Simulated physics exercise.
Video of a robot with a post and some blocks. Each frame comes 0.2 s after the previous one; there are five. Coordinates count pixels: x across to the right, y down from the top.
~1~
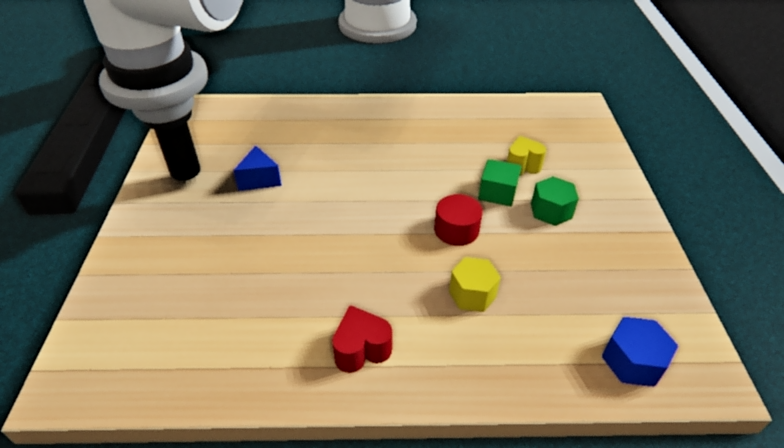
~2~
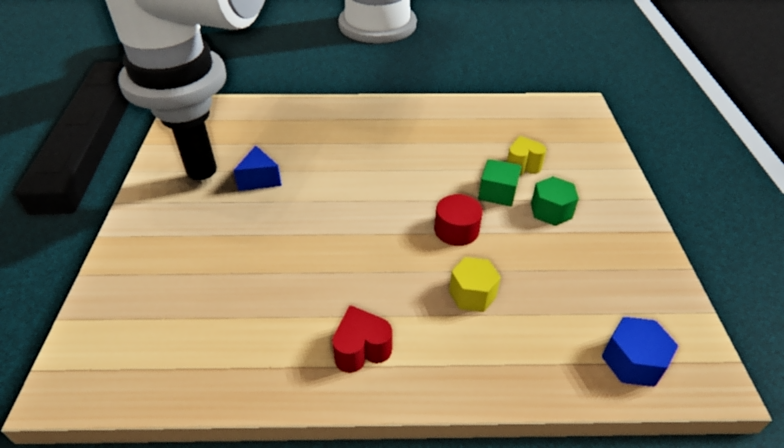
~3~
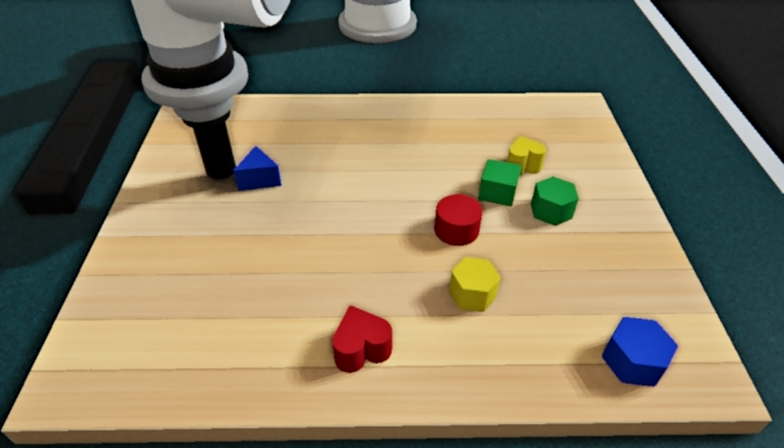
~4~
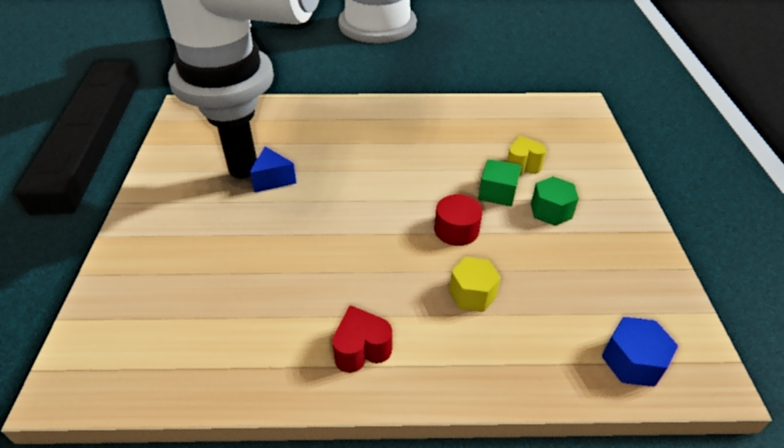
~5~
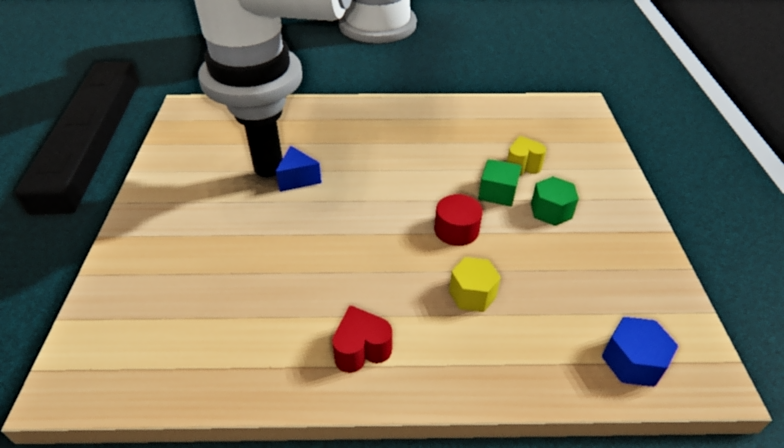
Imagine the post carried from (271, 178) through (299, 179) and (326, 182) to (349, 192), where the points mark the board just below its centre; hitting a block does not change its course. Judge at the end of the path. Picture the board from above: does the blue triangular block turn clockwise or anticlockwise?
Short answer: Counterclockwise.
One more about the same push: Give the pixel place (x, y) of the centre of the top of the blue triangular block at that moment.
Its top middle: (375, 163).
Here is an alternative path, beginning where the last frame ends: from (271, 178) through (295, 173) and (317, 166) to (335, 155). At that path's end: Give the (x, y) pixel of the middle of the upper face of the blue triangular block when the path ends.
The centre of its top face lies at (333, 158).
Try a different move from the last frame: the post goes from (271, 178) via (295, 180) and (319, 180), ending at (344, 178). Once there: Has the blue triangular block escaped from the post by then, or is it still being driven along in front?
I'd say the blue triangular block is still out in front of the post at the end.
The first path, step by step. Halfway along, post at (313, 171); blue triangular block at (340, 159).
At the end, post at (349, 184); blue triangular block at (375, 163), turned 40° anticlockwise.
